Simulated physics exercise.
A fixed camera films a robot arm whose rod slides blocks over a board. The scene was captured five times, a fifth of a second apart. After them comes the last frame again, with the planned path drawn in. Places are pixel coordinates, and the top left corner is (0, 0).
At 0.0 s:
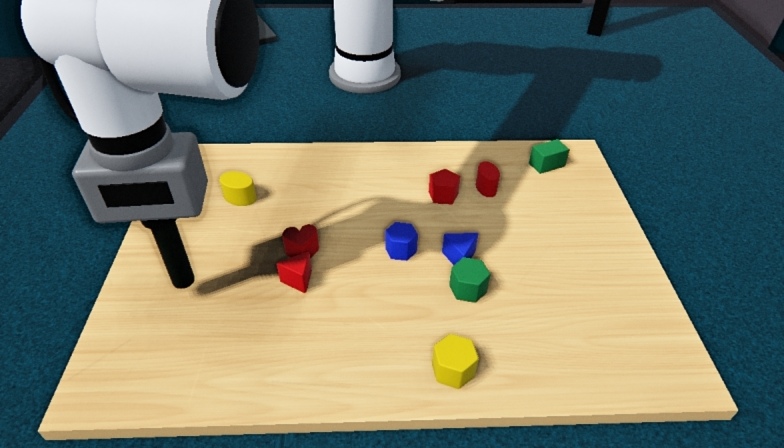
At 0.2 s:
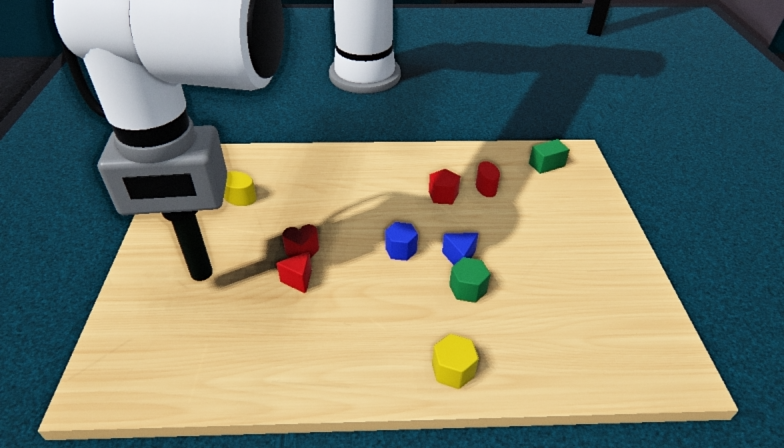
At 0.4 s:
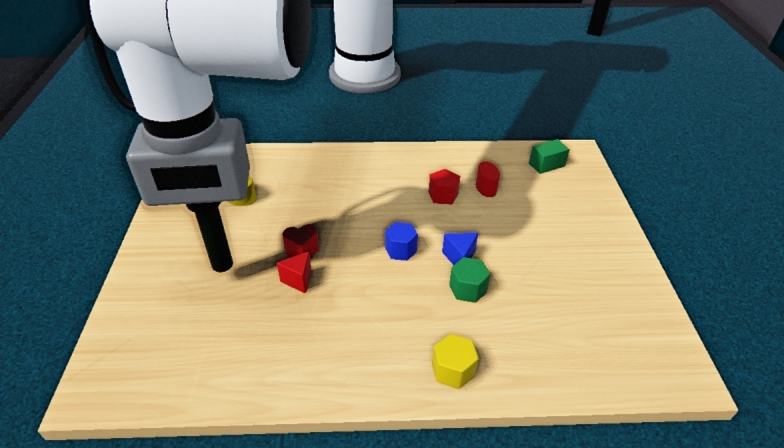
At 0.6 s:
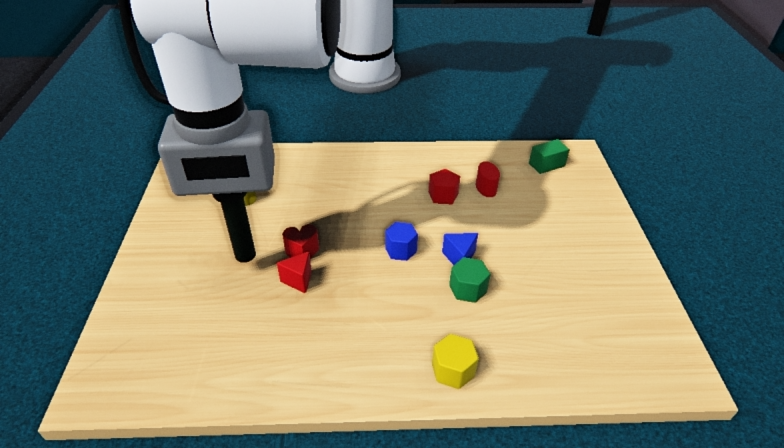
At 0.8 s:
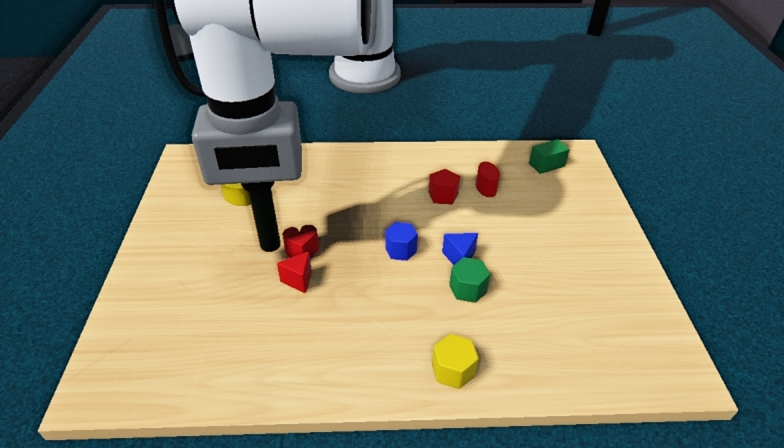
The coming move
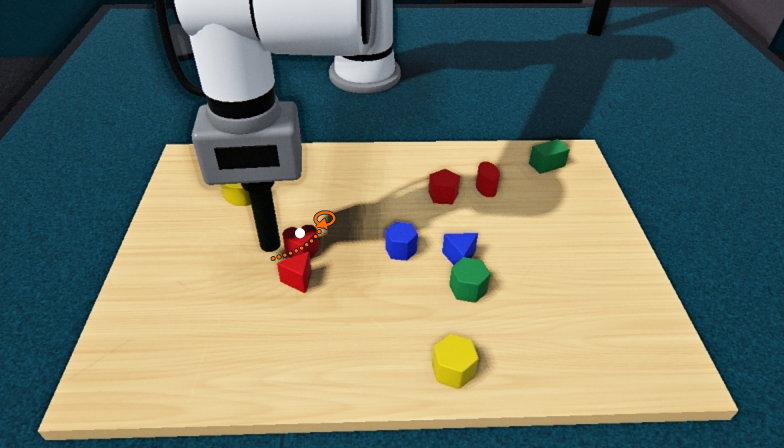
At the start, a white and gray robot arm holds a black rod over the left side of a wooden board scattered with colored blocks. The arm moves the rod steadily right and slightly away, passing in front of a yellow block, until its tip is beside the red heart block, while the blocks stay still.
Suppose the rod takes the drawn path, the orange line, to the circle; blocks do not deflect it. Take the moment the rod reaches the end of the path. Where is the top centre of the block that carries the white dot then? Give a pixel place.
Its top middle: (336, 223).
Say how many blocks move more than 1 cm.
My best guess is that a single block moves over 1 cm.
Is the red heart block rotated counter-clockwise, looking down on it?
I expect not.
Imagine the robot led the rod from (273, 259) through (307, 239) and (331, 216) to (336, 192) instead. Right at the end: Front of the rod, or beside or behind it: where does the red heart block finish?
As far as I can tell, the red heart block has dropped away to the side or behind.
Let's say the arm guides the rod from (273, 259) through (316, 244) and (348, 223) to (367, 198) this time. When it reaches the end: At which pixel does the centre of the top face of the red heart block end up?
Its top middle: (353, 223).
The drawn path runs from (273, 259) through (298, 250) and (317, 235) to (325, 219); the dot is on the red heart block.
The first path, step by step. Halfway along, rod (308, 229); red heart block (332, 226), turned 40° clockwise.
At the end, rod (324, 206); red triangular block not moved; red heart block (336, 223), turned 70° clockwise.
